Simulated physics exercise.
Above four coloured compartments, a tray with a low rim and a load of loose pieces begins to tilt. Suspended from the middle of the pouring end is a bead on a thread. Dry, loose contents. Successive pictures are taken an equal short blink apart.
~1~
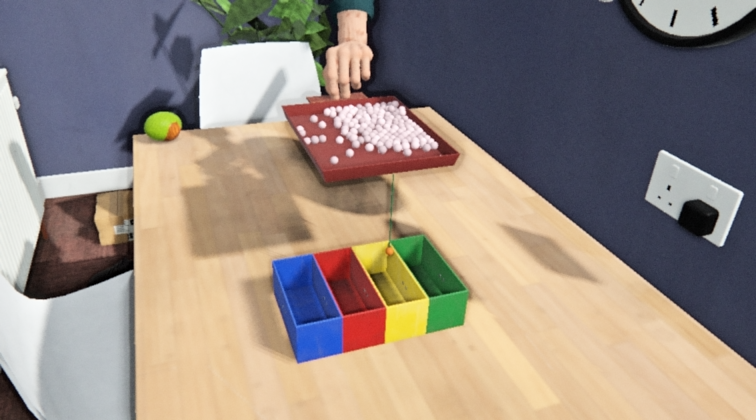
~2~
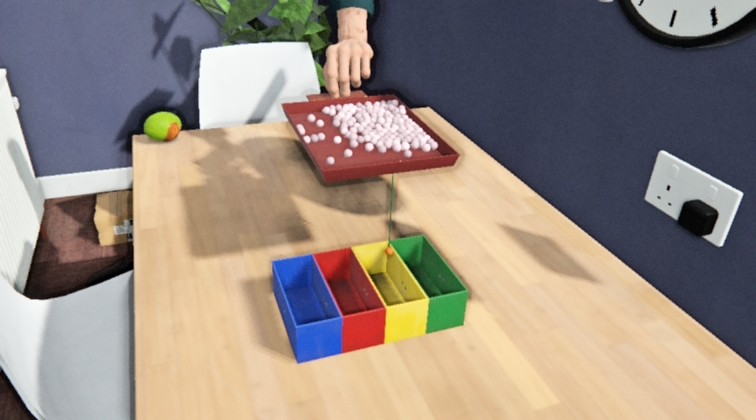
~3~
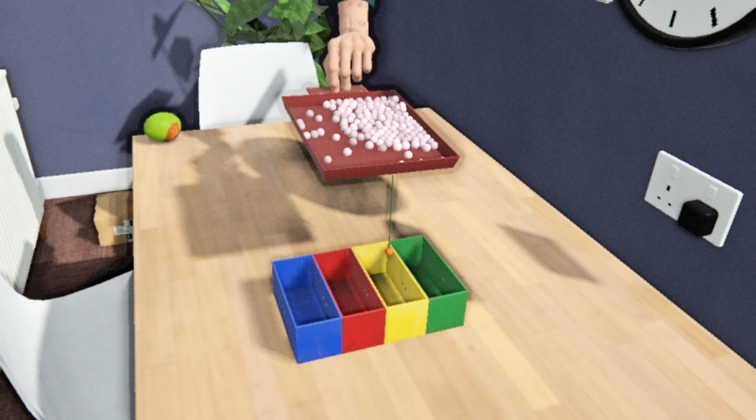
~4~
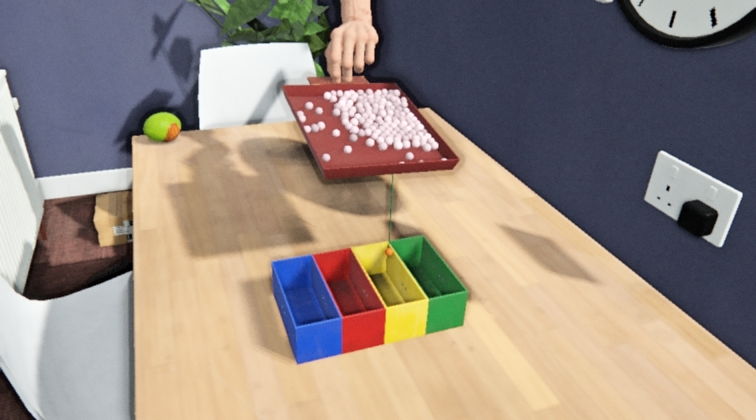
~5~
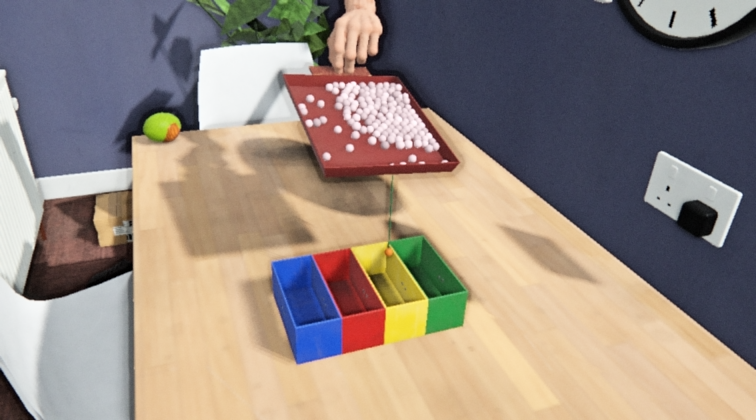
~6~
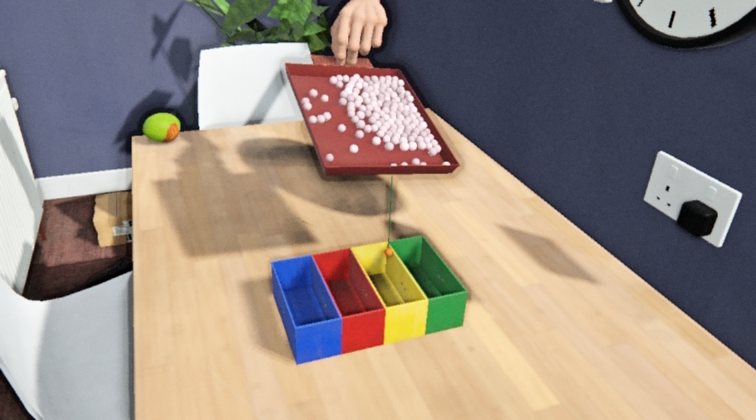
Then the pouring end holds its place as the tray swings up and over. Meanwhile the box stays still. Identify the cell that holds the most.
The green cell holds the most.
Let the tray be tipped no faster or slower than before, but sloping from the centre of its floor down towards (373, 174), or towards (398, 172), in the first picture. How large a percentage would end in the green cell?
Around 10 per cent first, around 30 per cent next.
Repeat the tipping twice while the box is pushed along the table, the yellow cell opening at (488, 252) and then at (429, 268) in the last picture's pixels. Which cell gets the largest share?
In order: That red cell, the cell in green.
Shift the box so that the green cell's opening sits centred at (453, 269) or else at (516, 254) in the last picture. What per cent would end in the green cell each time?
Roughly 60% on the first try and 0% on the second.
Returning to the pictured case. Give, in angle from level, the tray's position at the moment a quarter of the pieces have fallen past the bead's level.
Roughly 70 degrees from level.
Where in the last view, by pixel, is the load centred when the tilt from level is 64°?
In the last view, the load is centred close to (434, 168).
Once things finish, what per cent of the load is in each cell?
Blue 0 %, red 0 %, yellow 0 %, green 30 %.
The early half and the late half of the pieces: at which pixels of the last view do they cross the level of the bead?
Initially about (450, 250); subsequently about (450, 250).
Shortly afterwards, tray tipped steeply; near two thirds on the tray; only a few in the green cell; near a quarter falling or outside the box.
Next, tray tipped past a quarter turn; only a few on the tray; near a quarter in the green cell; only a few in the yellow cell; near two thirds falling or outside the box.
Some moments later, tray tipped past a quarter turn; near a quarter in the green cell; only a few in the yellow cell; near two thirds falling or outside the box.
In the end, tray tipped past a quarter turn; near a quarter in the green cell; only a few in the yellow cell; none at all in the blue cell; none at all in the red cell; near two thirds outside the box.
